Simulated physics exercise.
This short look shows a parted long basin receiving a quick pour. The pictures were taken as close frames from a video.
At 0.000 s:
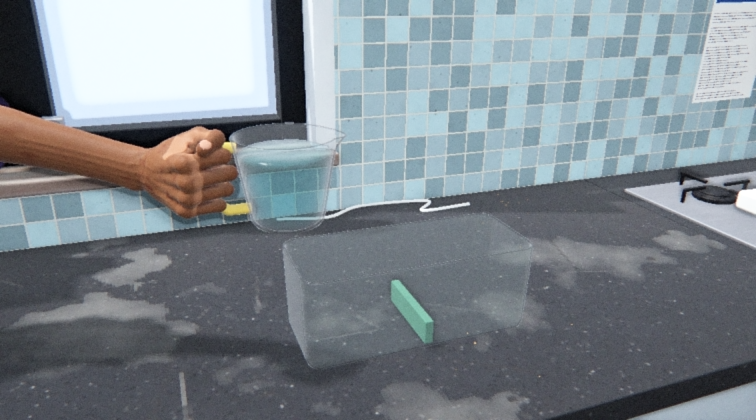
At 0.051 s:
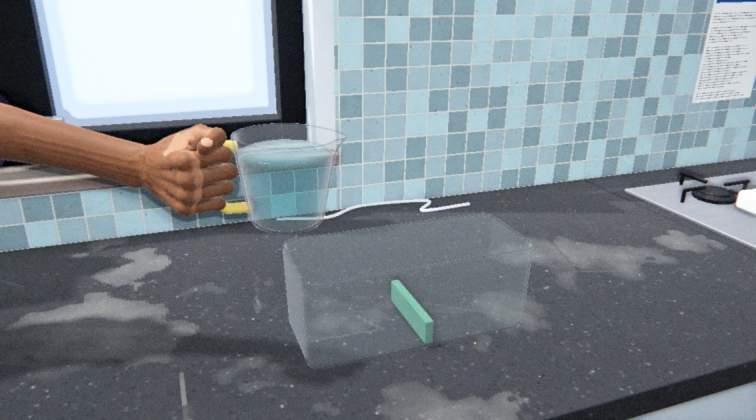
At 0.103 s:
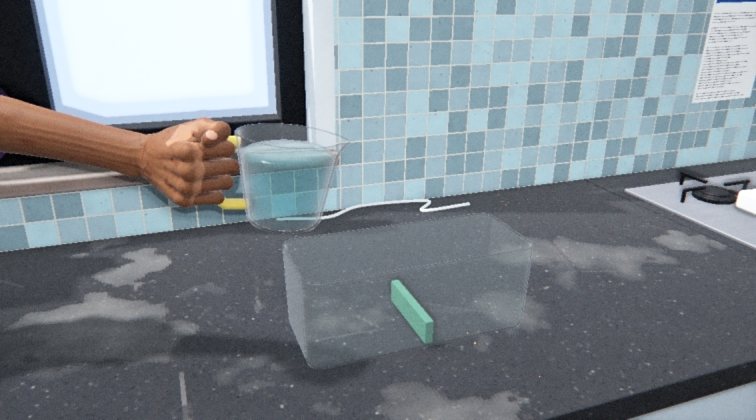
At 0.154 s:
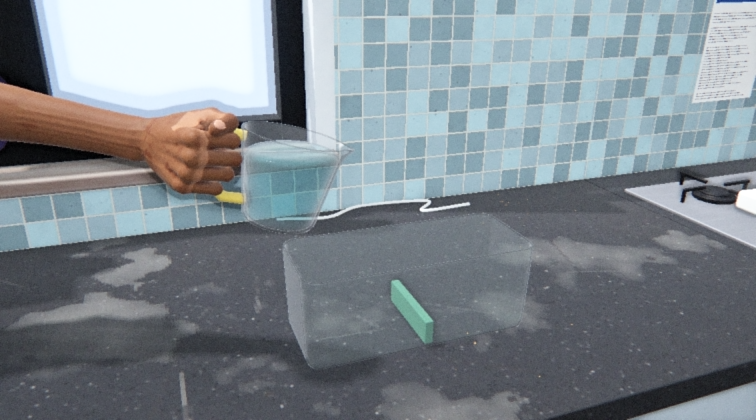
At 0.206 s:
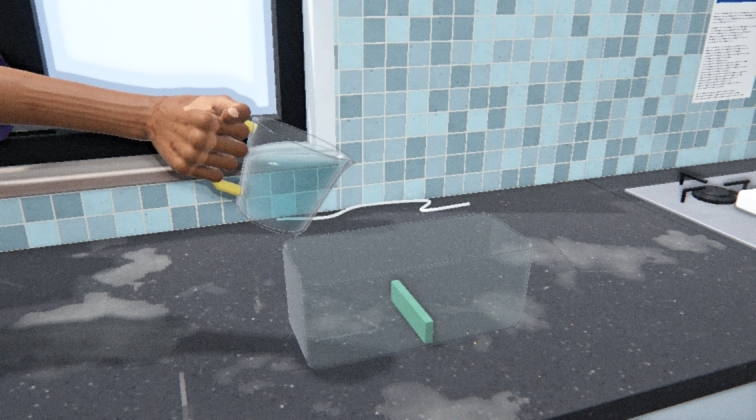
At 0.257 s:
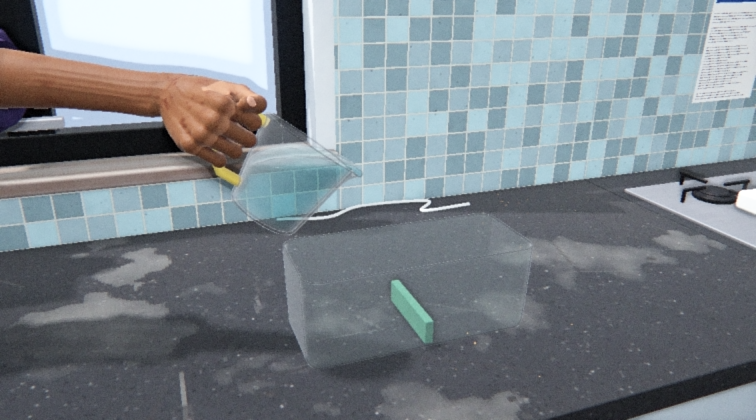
We see a hand holding a clear jug of bluish water by its yellow handle above a dark counter, beside a transparent long basin with a short green wall inside; the hand steadily tilts the jug to the right.
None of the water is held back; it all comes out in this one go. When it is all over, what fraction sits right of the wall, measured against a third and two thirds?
The share right of the wall will be small, below one third.
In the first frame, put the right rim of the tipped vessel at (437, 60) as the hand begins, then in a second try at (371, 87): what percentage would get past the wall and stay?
Close to 75 % for the first start and close to 40 % for the second.
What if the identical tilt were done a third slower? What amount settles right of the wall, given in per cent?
Near 15 %.
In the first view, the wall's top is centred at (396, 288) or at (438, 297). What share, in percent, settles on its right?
Near 15 % and 20 %.
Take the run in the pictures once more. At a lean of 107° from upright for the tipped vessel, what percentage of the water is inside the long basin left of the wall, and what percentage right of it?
Left side: 50 in a hundred; right side: 0 in a hundred.
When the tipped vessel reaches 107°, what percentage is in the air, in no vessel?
About 20 per cent.
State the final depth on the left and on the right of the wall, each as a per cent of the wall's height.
Left 80 per cent, right 20.
Then, 0.54 s in, the tilt is 107° and 31 per cent is still to pour, 49 is left of the wall and 0 right of it.
Then, 0.74 s in, the tilt is 121° and 1 per cent is still to pour, 86 is left of the wall and 7 right of it.
Then, 0.96 s in, the tilt is 121° and 0 per cent is still to pour, 81 is left of the wall and 15 right of it.
Then, 1.19 s in, the tilt is 121° and 0 per cent is still to pour, 81 is left of the wall and 16 right of it.
Finally, 81 per cent lies left of the wall, 16 right of it and 3 outside.
